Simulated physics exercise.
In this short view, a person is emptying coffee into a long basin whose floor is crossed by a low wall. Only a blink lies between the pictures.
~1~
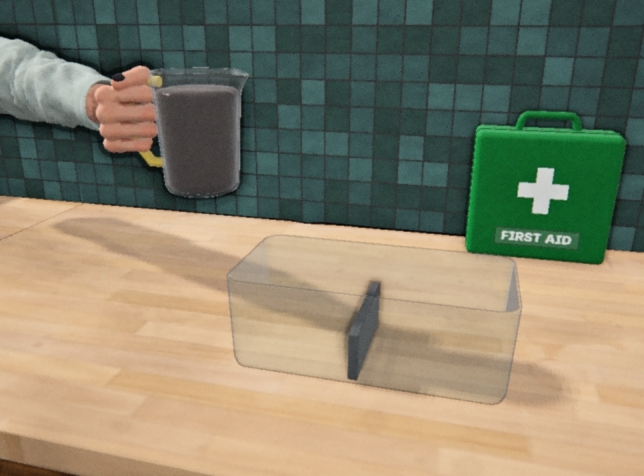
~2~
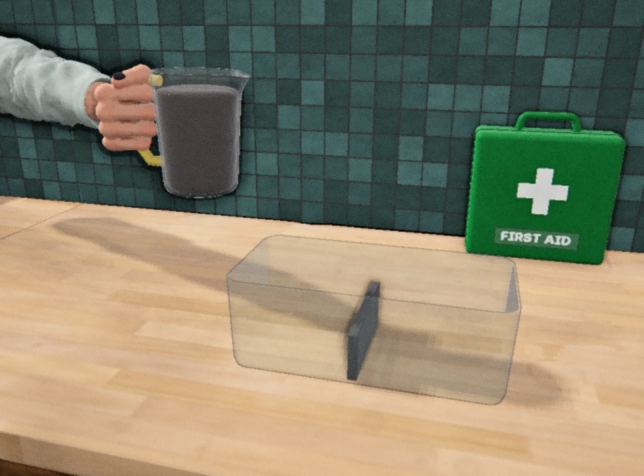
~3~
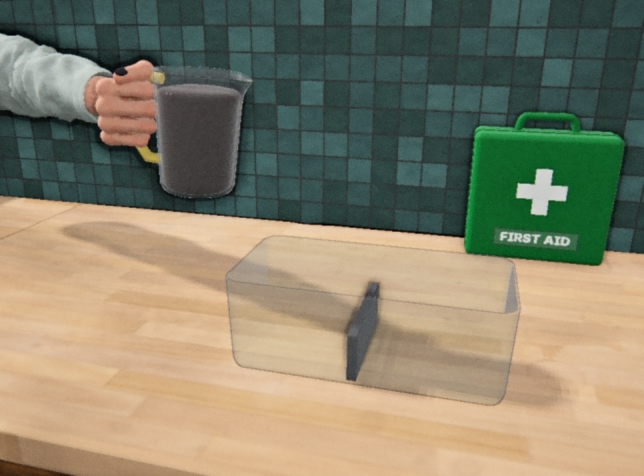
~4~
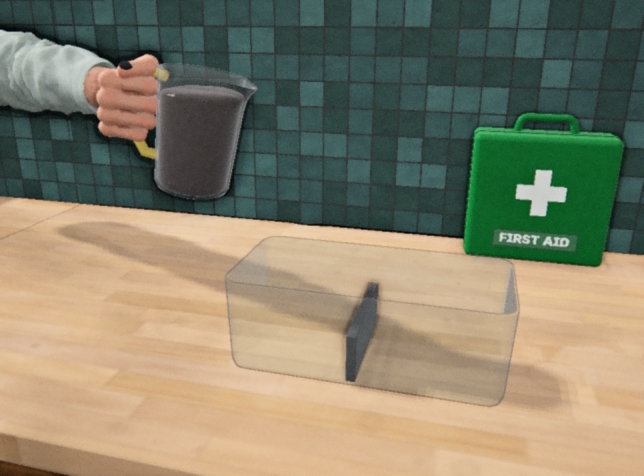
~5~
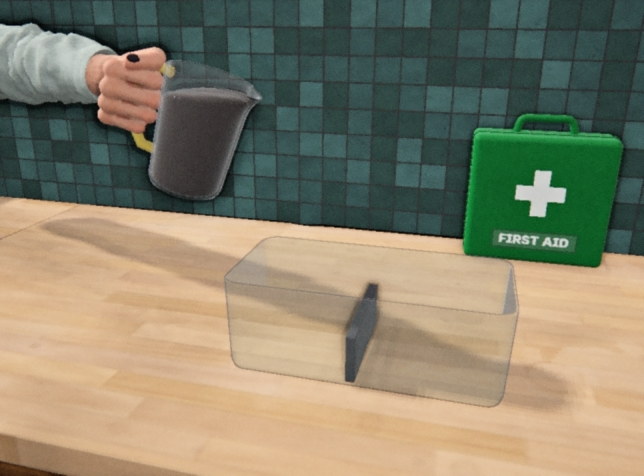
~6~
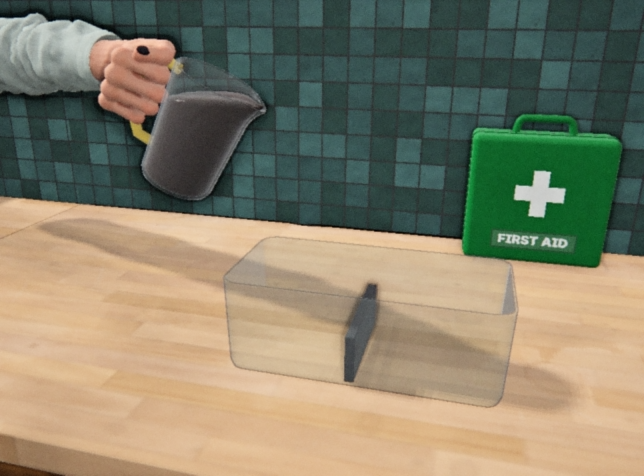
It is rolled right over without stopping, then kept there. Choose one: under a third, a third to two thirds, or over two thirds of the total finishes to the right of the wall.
Under a third finishes to the right of the wall.
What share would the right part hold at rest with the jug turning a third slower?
It comes to near 5 per cent.
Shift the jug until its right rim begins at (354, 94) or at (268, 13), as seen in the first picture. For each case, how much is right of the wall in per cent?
In turn 95 % and 35 %.
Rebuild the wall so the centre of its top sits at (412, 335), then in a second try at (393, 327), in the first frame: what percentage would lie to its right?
In order, near 20 and 10 in a hundred.
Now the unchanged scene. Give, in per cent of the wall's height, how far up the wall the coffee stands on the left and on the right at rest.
Roughly 50 left of the wall, roughly 0 right of it.
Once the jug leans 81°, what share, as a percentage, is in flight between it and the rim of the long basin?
Share: Approx. 20 %.
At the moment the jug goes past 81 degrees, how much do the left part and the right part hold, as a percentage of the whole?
5 percent or so left, 0 percent or so right.
A moment on, the jug is tipped on its side and 73 per cent is still to pour, 7 is left of the wall and 0 right of it.
Next, the jug is tipped on its side and 32 per cent is still to pour, 45 is left of the wall and 1 right of it.
Then the jug is tipped on its side and 9 per cent is still to pour, 77 is left of the wall and 3 right of it.
Later the jug is tipped on its side and 2 per cent is still to pour, 88 is left of the wall and 4 right of it.
In the end 92 per cent lies left of the wall, 4 right of it and 4 outside.
